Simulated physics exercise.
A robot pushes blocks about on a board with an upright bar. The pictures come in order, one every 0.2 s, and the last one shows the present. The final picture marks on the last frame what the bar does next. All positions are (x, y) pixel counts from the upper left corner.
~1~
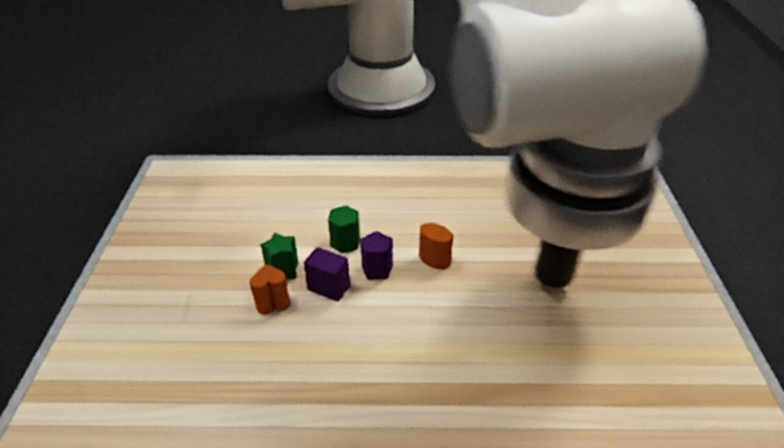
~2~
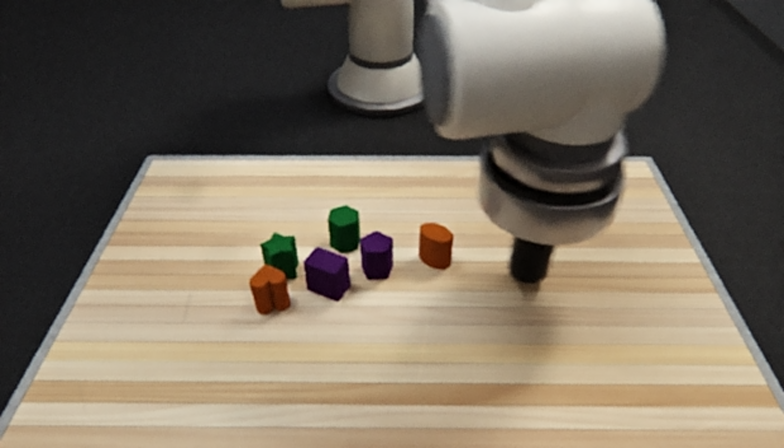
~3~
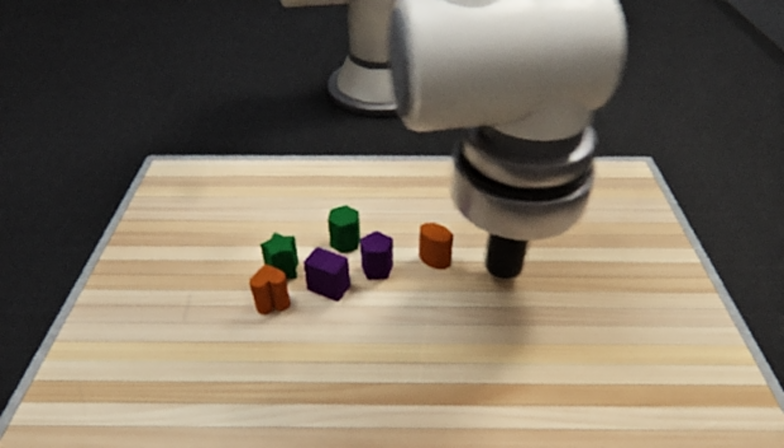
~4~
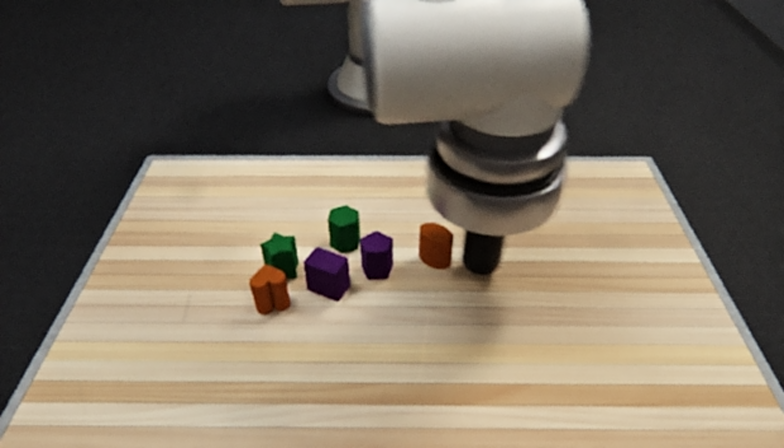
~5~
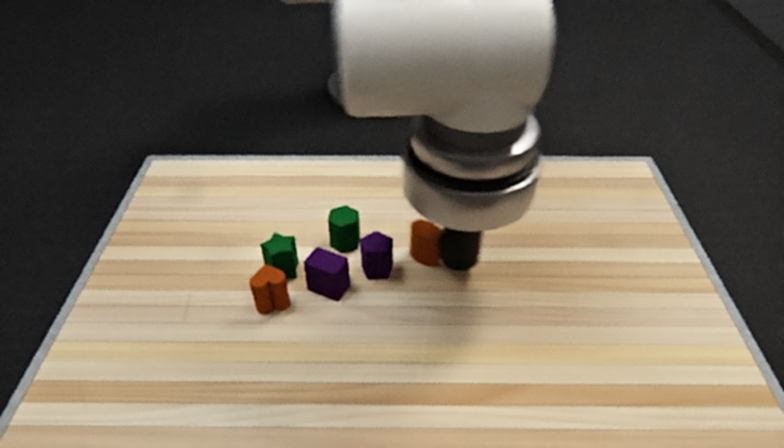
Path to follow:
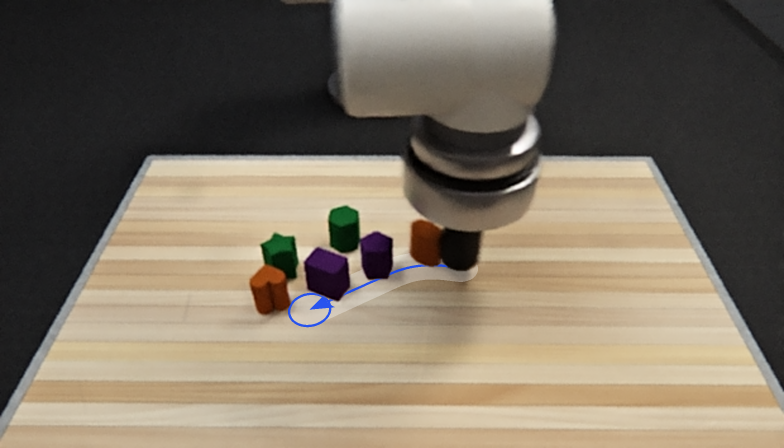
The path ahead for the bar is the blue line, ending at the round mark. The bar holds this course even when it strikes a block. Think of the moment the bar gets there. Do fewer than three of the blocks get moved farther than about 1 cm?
I'd say no.
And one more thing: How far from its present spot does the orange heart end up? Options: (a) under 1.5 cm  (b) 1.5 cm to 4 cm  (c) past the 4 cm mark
Correct choice: B.
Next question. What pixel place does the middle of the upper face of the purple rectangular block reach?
Its top middle: (278, 268).
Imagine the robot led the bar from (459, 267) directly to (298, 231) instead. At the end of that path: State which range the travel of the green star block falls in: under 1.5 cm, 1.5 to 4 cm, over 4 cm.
It ends within 1.5 cm of its spot.
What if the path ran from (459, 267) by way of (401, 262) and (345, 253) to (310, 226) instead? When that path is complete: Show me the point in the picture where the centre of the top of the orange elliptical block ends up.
Pixel (377, 211).
Path on the board, from (459, 267) over (407, 268) and (359, 287) to (310, 310).
The first path, step by step. One third of the way, bar (407, 259); purple pentagonal block (372, 242); orange elliptical block (393, 220), turned 80° clockwise.
Two thirds of the way, bar (359, 279); purple rectangular block (314, 263); purple pentagonal block (334, 242), turned 30° clockwise; orange elliptical block (392, 220), turned 85° clockwise.
At the end, bar (308, 301); orange heart (240, 275), turned 20° anticlockwise; purple rectangular block (278, 268), turned 85° clockwise; purple pentagonal block (332, 242), turned 40° clockwise; orange elliptical block (392, 220), turned 85° clockwise.
